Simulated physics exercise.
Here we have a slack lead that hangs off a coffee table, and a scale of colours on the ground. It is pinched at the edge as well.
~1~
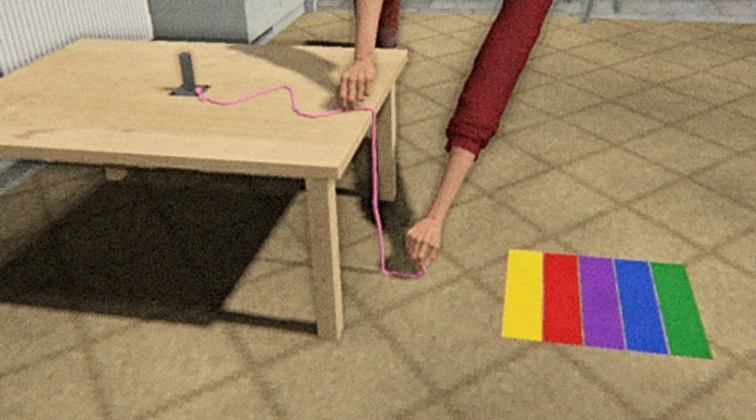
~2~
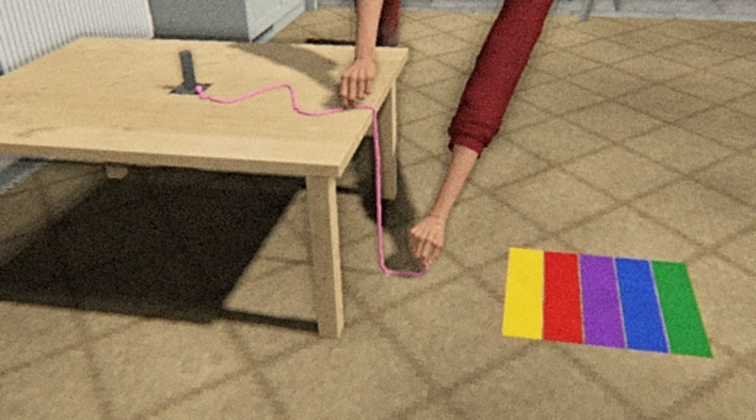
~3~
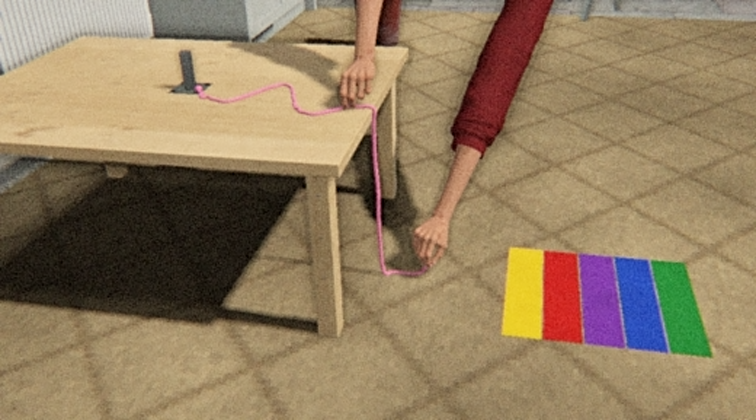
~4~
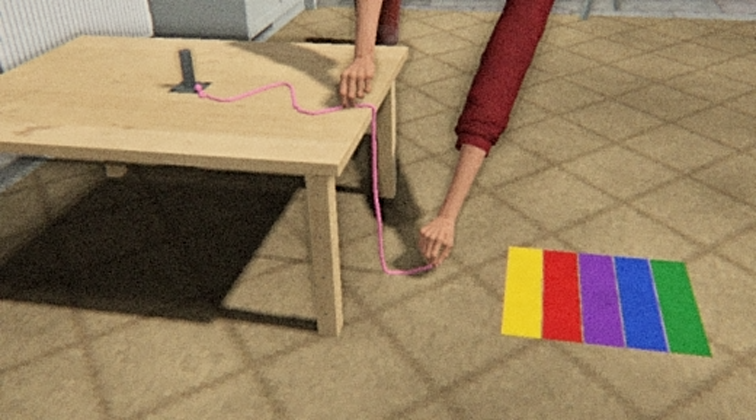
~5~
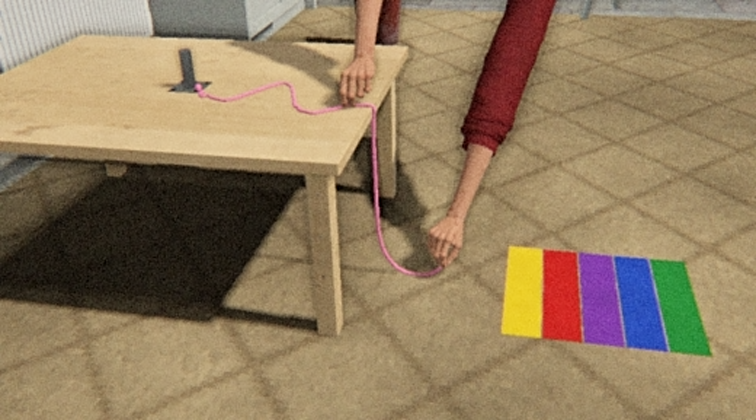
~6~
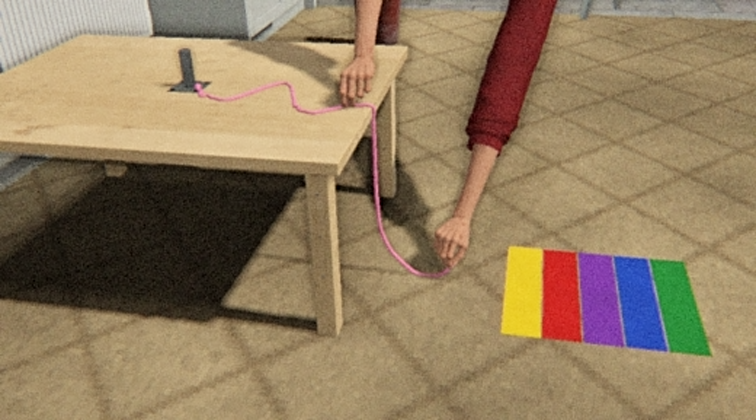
Beside a coffee table, one hand pinching a pink cord at the edge while the other slowly draws its hanging end right.
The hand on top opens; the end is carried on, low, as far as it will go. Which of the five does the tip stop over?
It gets as far as the green strip.
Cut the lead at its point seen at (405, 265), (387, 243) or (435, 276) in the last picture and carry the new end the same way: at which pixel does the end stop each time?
About (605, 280), (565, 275) and (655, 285).
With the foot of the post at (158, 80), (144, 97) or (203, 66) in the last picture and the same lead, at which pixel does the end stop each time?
Near (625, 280), (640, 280) and (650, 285).
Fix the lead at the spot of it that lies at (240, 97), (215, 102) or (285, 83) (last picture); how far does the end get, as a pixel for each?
In that order: (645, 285), (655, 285) and (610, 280).
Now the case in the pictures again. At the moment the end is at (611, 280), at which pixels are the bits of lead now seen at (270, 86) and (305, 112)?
Near (309, 96) and (385, 143).
Early on, end near (611, 280); over purple.
Midway, end near (655, 284); over blue.
At the end of the slack, end near (680, 286); over green. The green one.
